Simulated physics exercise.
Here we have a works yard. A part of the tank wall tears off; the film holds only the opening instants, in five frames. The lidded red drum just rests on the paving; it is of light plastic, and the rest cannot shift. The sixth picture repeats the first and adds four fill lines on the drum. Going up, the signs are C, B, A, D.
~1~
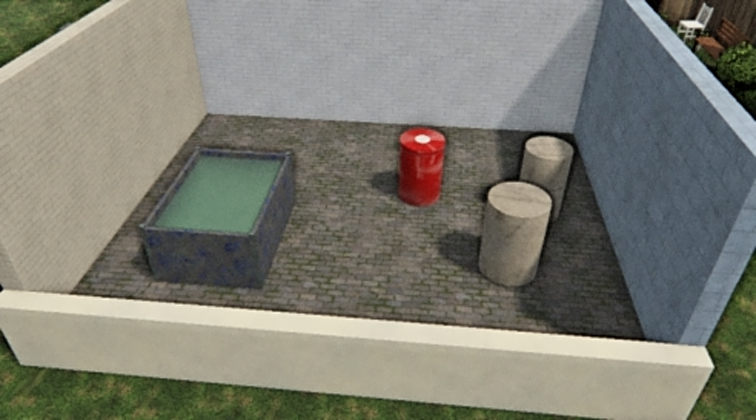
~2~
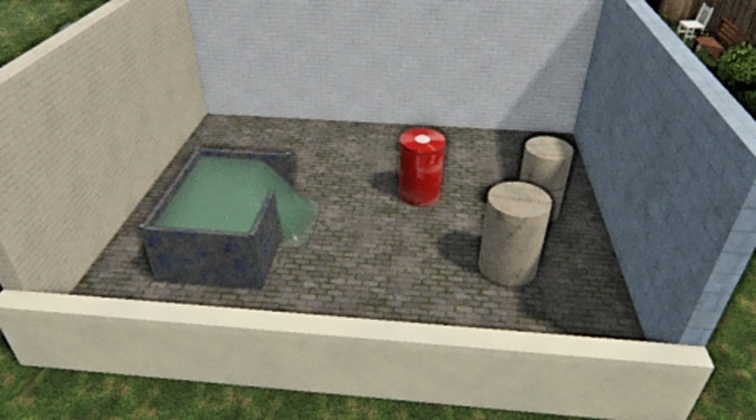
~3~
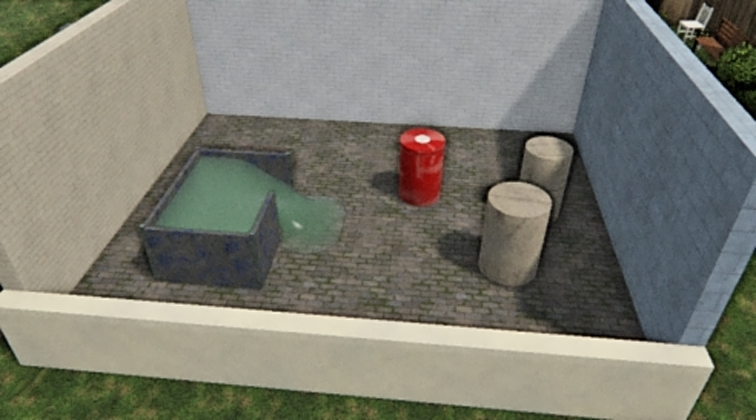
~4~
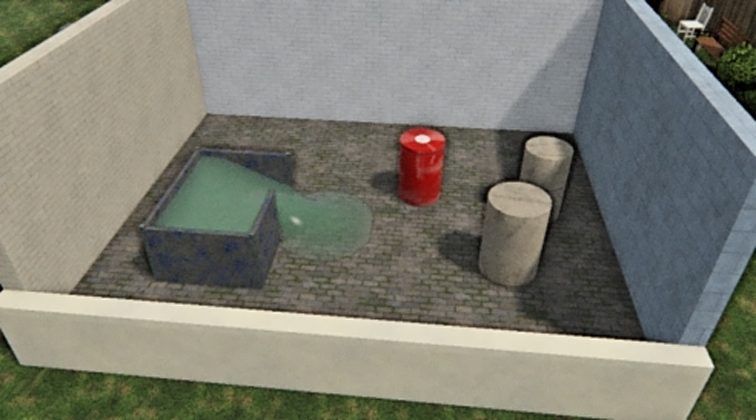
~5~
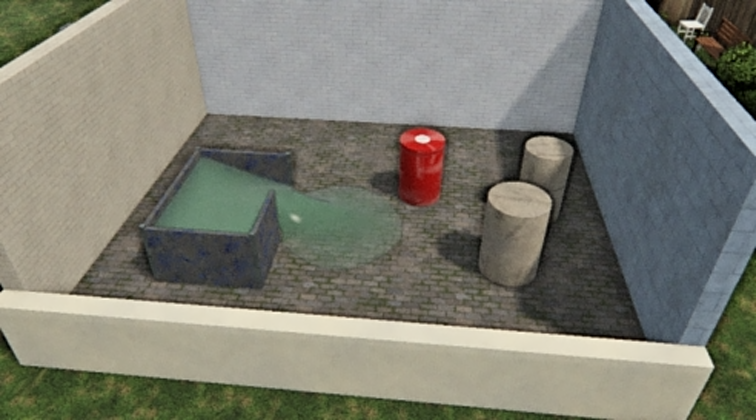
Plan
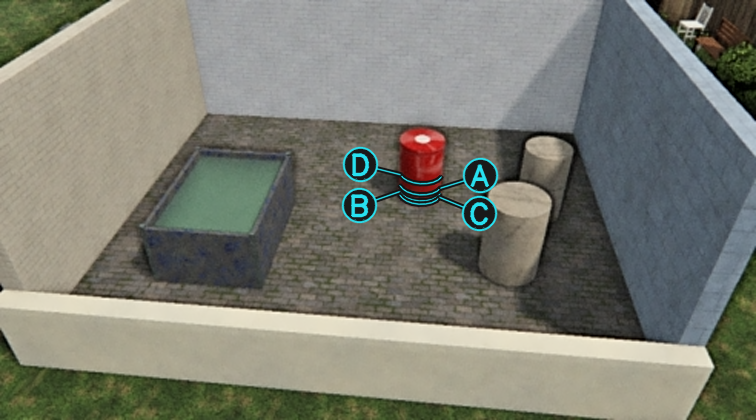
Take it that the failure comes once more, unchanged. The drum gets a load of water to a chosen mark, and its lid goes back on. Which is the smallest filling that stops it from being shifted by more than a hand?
D will do.
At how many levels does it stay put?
One of them.
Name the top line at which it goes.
Here it is line A.
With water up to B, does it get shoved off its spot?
Yes, it does.
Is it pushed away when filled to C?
Yes, it does.
On the marked copy, A at (419, 194); B at (419, 200); C at (418, 204); D at (420, 183); from the bottom up C, B, A, D.
Choosing A, it is pushed about its own width away.
Choosing B, it is pushed about 3 times its own width away.
Choosing C, it is pushed about 4 times its own width away.
Choosing D, it does not move.
